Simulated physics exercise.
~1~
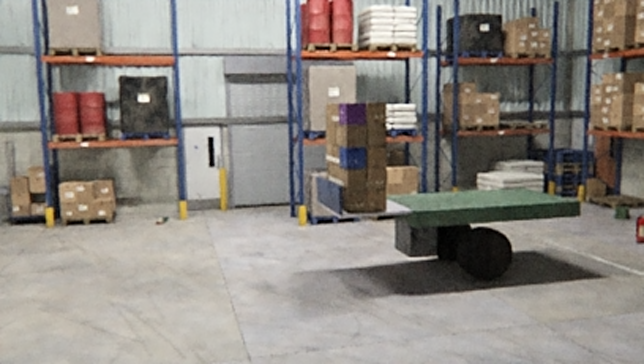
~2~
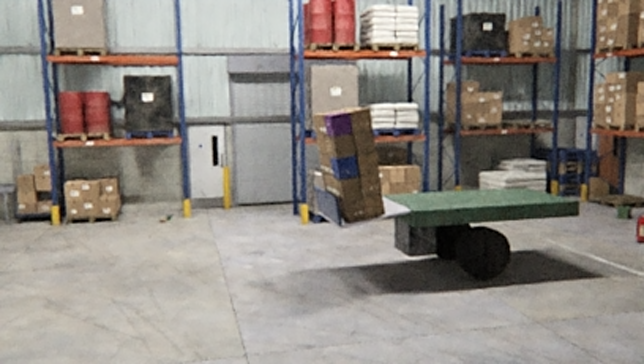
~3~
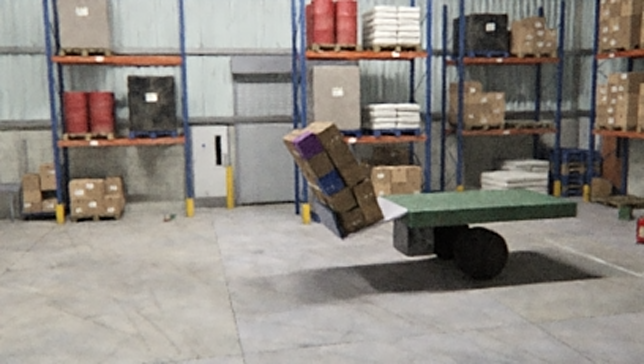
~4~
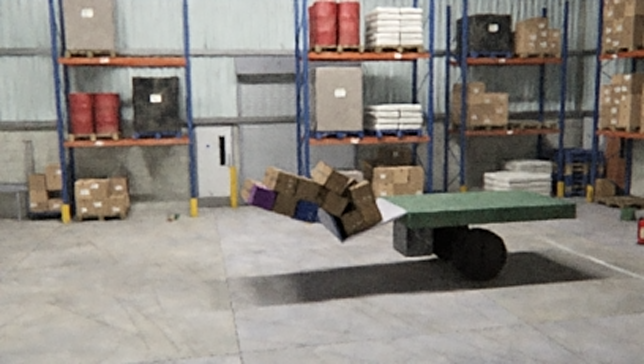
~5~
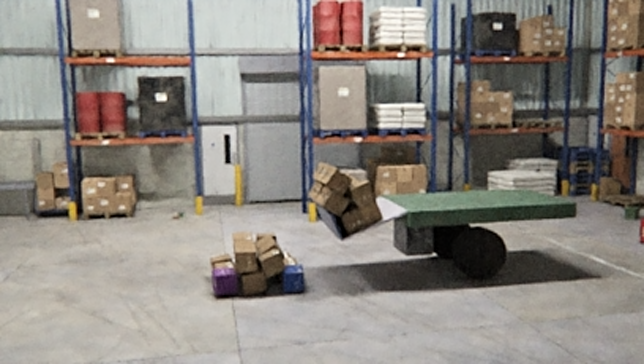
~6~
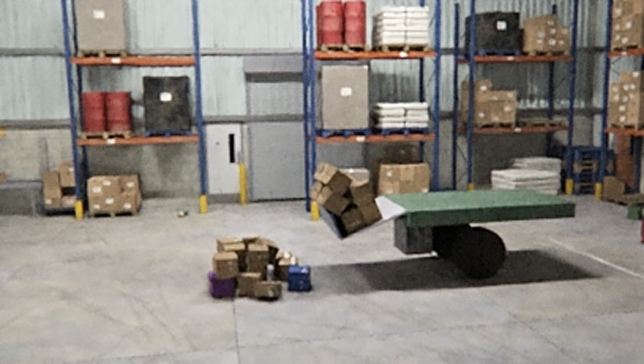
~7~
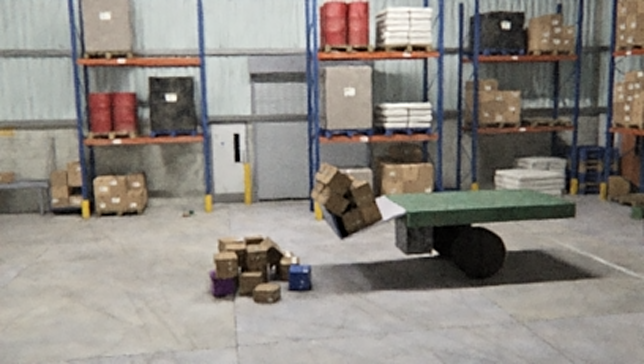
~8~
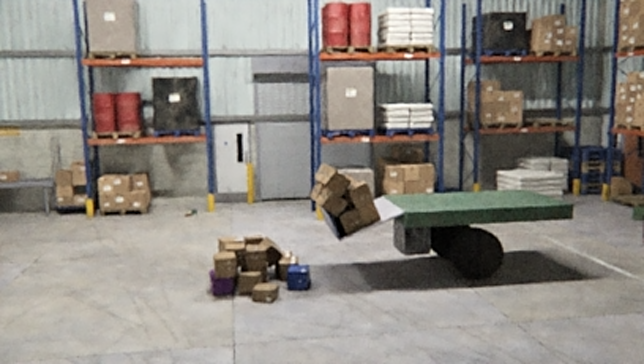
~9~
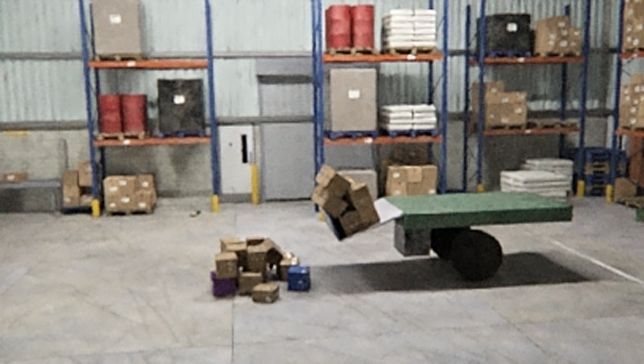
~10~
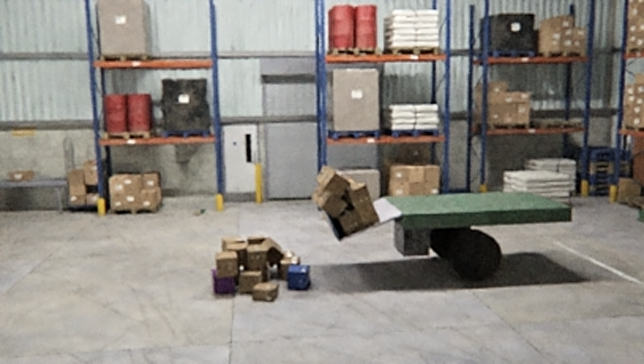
Green flat-bed's rear flap tilting down, its tall carton stack leaning left and toppling, some boxes heaped on the floor, others staying aboard.
